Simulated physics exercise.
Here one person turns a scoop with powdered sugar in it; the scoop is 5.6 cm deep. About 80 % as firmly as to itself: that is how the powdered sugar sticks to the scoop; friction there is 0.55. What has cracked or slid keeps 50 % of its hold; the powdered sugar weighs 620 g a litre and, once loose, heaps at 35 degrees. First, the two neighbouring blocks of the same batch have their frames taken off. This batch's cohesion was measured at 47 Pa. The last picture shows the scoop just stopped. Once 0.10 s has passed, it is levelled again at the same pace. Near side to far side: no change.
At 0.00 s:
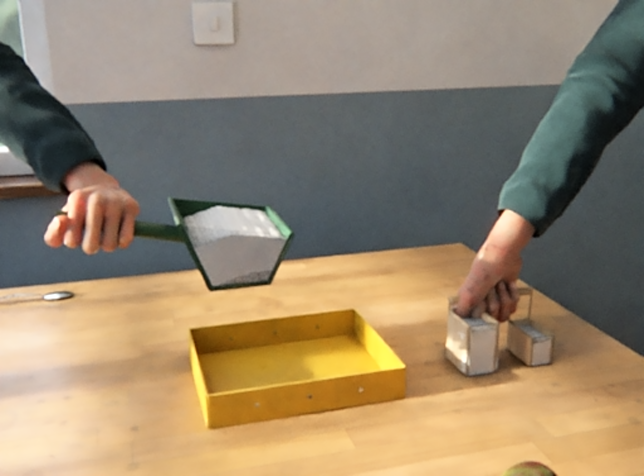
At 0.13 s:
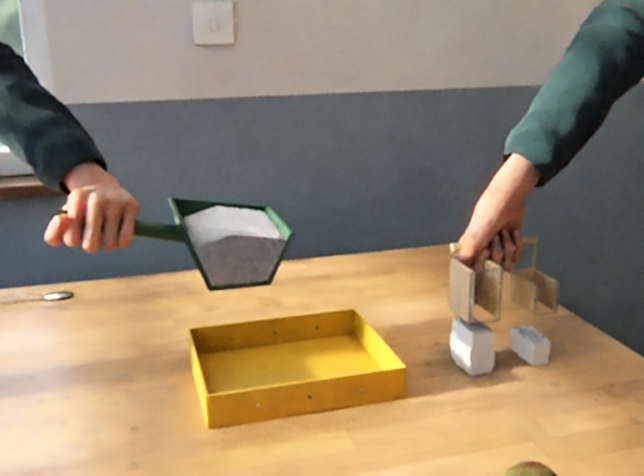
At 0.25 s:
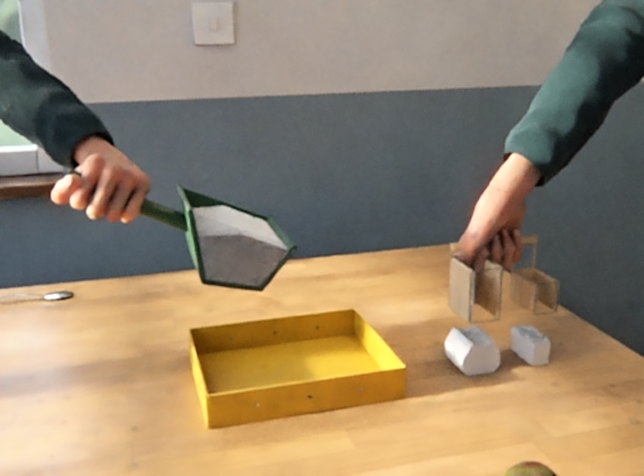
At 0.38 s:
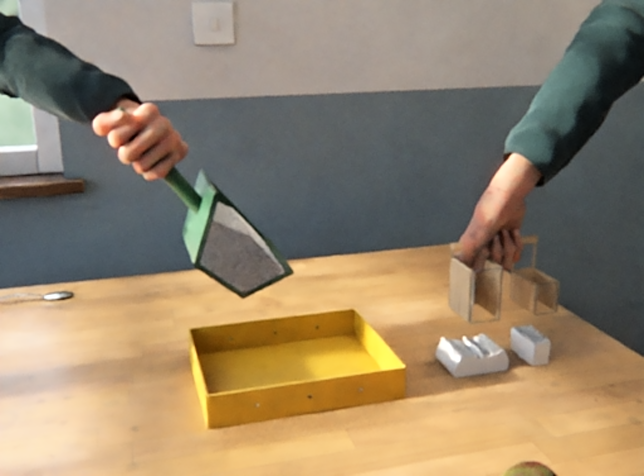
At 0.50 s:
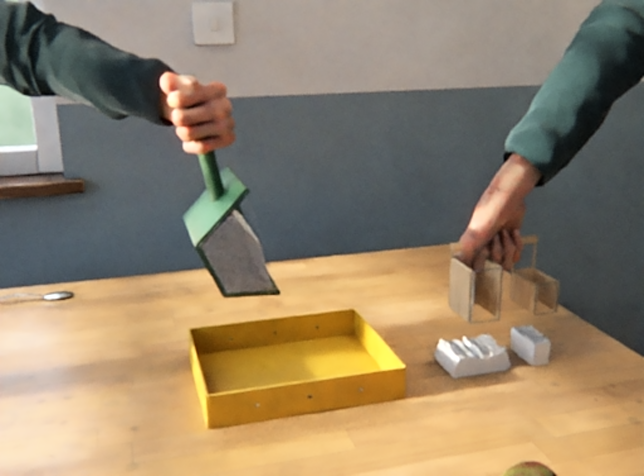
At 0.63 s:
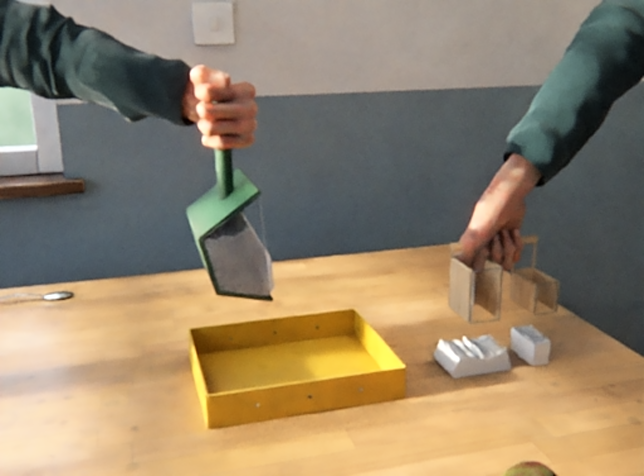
A hand on the right lifted the casings off two white blocks, and the larger one slumped and cracked while another hand steeply tilted a green scoop of white powder above a yellow tray.
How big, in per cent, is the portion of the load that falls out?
About 41 %.
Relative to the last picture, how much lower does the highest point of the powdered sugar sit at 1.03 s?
Measured change: Around 3.0 cm.
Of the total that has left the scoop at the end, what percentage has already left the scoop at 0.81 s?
About 90 out of 100.
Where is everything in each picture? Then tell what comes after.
The first picture shows lip at (290, 234), tilt 0 degrees; highest point of the powdered sugar at (242, 235); test blocks 6.6 cm, 3.6 cm high (left to right).
The second picture shows lip at (290, 234), tilt 0 degrees; highest point of the powdered sugar at (229, 236); test blocks 6.2 cm, 3.6 cm high (left to right).
The third picture shows lip at (293, 246), tilt 14 degrees; highest point of the powdered sugar at (219, 235); test blocks 4.7 cm, 3.6 cm high (left to right).
The fourth picture shows lip at (290, 270), tilt 40 degrees; highest point of the powdered sugar at (213, 223); test blocks 3.3 cm, 3.6 cm high (left to right).
The fifth picture shows lip at (278, 290), tilt 66 degrees; highest point of the powdered sugar at (232, 216); test blocks 3.1 cm, 3.6 cm high (left to right).
The sixth picture shows lip at (271, 297), tilt 76 degrees; highest point of the powdered sugar at (249, 228); test blocks 3.0 cm, 3.6 cm high (left to right).
By 0.81 s, the scoop is at 72 degrees and 35 % has left it.
By 1.03 s, the scoop is at 31 degrees and 41 % has left it.
By 1.25 s, the scoop is at 0 degrees and 41 % has left it.
By 1.47 s, the scoop is at 0 degrees and 41 % has left it.
By 1.57 s, at the end, the scoop is at 0 degrees and 41 % has left it.
